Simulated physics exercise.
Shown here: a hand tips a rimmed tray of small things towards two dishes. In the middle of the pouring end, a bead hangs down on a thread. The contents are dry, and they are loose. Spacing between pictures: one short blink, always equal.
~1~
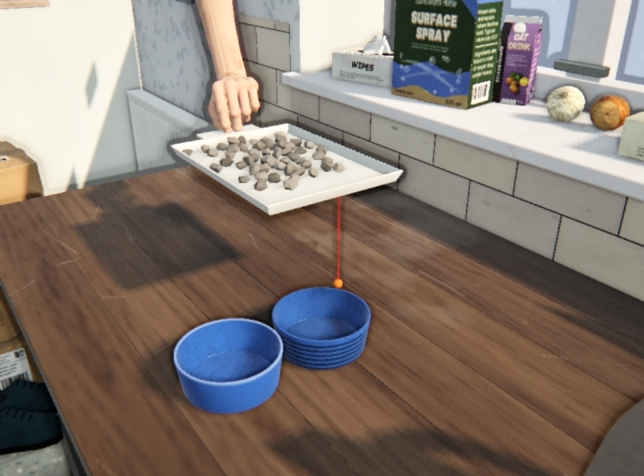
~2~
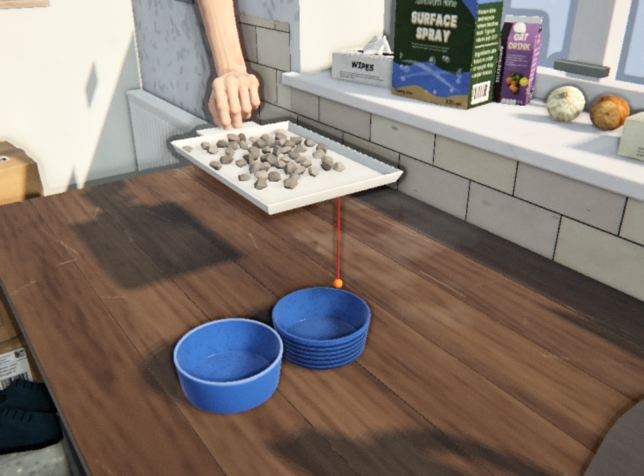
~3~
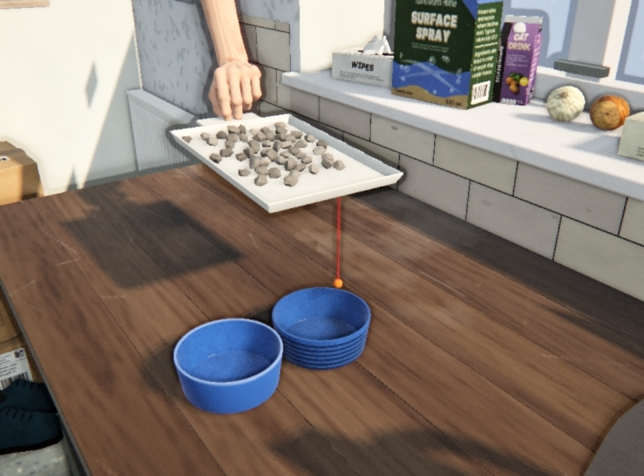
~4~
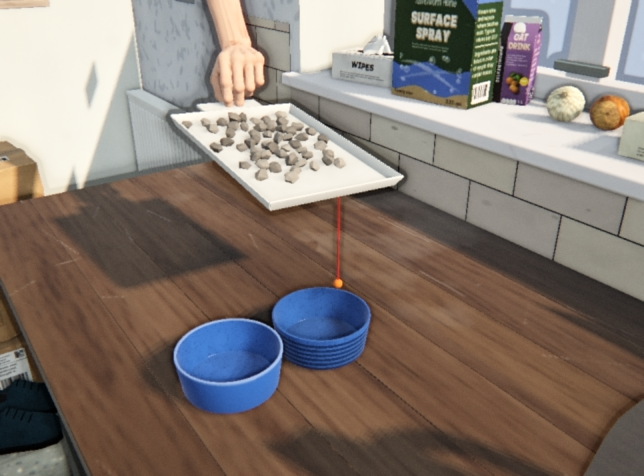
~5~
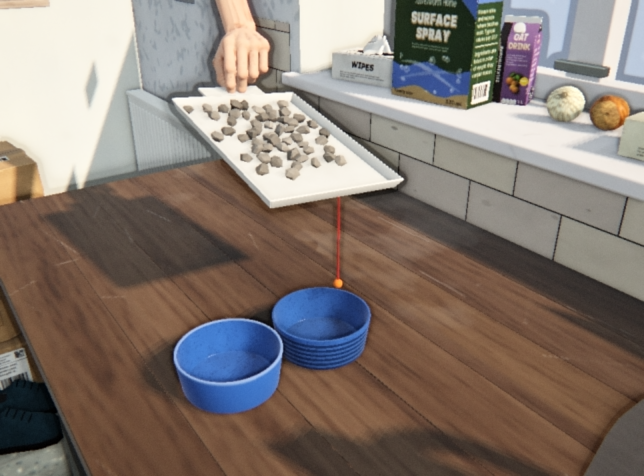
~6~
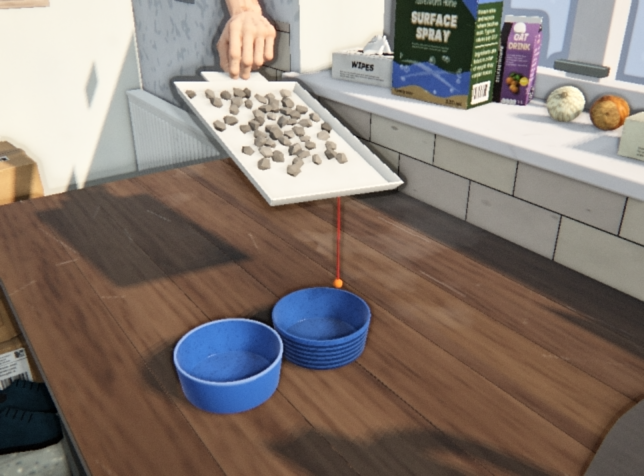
A hand held a white tray of small grey stones above two blue dishes on a wooden table, then steadily raised the back end, slanting the tray down toward its front right corner.
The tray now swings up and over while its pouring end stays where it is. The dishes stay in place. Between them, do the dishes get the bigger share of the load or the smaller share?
Most of the load is lost.
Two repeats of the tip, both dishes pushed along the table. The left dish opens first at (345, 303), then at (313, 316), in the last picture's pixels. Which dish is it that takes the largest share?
Right side first, Right side second.
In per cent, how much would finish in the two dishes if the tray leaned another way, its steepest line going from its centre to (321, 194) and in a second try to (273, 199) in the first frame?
50 and 70 per cent, in that order.
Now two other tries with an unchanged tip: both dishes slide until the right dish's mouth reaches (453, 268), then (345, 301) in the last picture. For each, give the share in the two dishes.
First position: Some 90 %; second position: Some 20 %.
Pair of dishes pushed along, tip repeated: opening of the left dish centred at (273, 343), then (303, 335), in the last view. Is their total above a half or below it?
In the first position a minority, in the second a majority.
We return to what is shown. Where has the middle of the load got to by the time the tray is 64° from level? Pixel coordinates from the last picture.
I'd mark the middle close to (383, 192).
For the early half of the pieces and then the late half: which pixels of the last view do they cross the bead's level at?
It passes near (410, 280) first and then near (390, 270).
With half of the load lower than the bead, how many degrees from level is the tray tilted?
Near 75 degrees.
Soon, tray tipped steeply; about two thirds on the tray; a stray few outside both; about a third in the air.
A while on, tray tipped past a quarter turn; a stray few in the right dish; nearly all outside both.
Towards the end, tray tipped past a quarter turn; a stray few in the right dish; nearly all outside both.
Finally, tray tipped past a quarter turn; none in the left dish; a stray few in the right dish; nearly all outside both.
